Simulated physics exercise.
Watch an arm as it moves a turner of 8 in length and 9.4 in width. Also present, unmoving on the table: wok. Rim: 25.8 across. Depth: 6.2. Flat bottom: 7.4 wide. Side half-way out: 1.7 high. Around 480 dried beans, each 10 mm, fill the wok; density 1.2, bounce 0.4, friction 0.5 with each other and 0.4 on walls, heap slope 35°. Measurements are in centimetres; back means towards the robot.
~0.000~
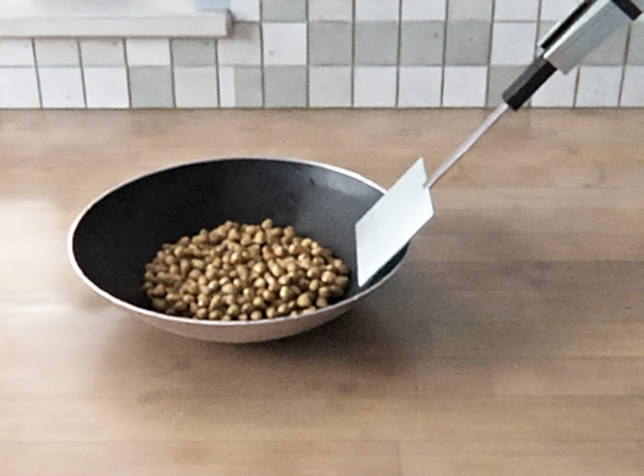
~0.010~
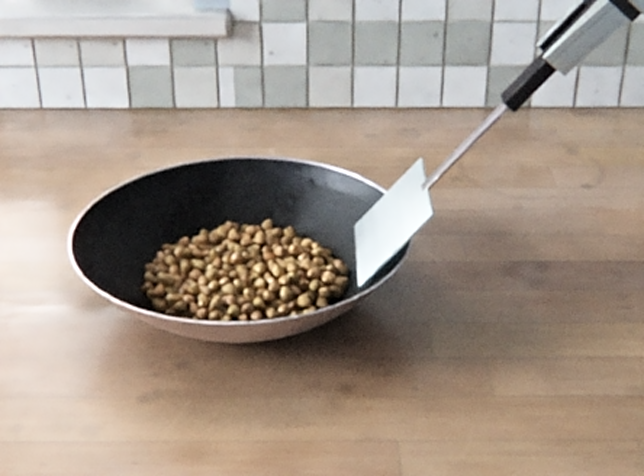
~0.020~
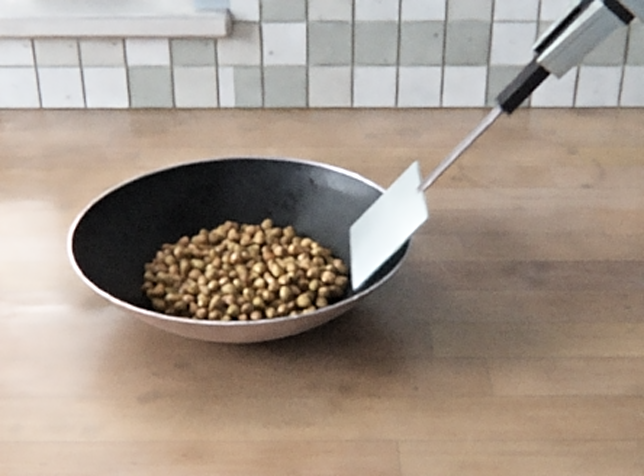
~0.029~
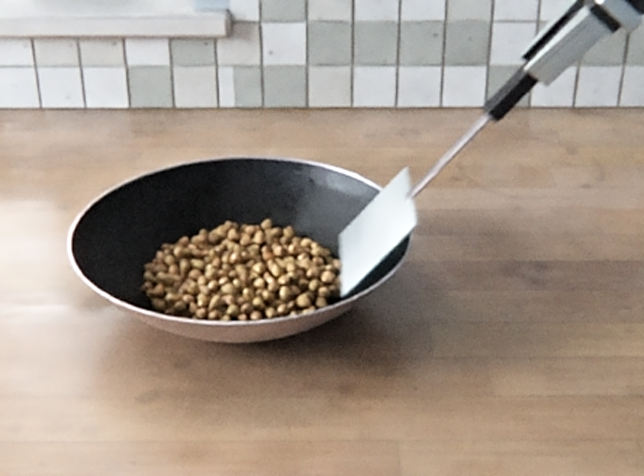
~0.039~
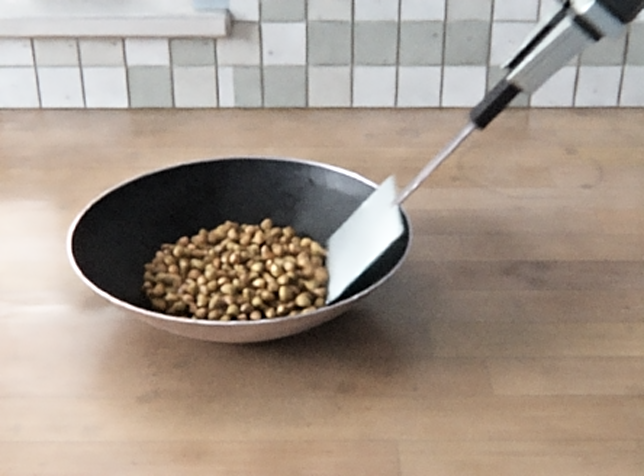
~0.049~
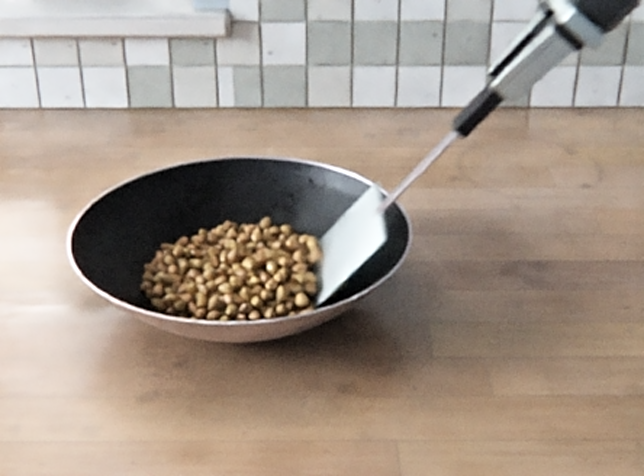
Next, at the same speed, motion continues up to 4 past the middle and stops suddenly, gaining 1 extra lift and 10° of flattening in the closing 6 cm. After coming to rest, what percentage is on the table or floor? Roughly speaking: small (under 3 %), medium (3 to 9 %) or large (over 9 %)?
Roughly, medium, from 3 to 9 %.
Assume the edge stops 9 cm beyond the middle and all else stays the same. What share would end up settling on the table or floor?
Then roughly 55 percent would finish on the table or floor.
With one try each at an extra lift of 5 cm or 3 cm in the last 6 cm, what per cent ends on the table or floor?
First try around 15 percent, second try around 10 percent.
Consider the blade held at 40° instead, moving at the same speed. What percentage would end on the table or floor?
It would then be close to 5 %.
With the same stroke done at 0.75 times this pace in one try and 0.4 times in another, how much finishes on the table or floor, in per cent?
First try around 0 %, second try around 0 %.
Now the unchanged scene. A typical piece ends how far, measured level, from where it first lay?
About 6 cm.
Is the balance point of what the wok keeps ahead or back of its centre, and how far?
It sits near 5.5 centimetres ahead of centre.
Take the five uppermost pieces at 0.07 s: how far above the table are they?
They are some 6 cm up.
By 0.07 s, sloping 50°, highest piece 8 above the table; 481 in the wok.
By 0.10 s, sloping 46°, highest piece 12 above the table; 480 in the wok, 1 on the blade or in flight.
By 0.31 s, sloping 40°, highest piece 15 above the table; 457 in the wok, 18 on the table or floor, 6 on the blade or in flight.
By 1.36 s, sloping 40°, highest piece 7 above the table; 456 in the wok, 25 on the table or floor.
Final count, 456 in the wok, 25 on the table or floor. That is 5 % on the table or floor.
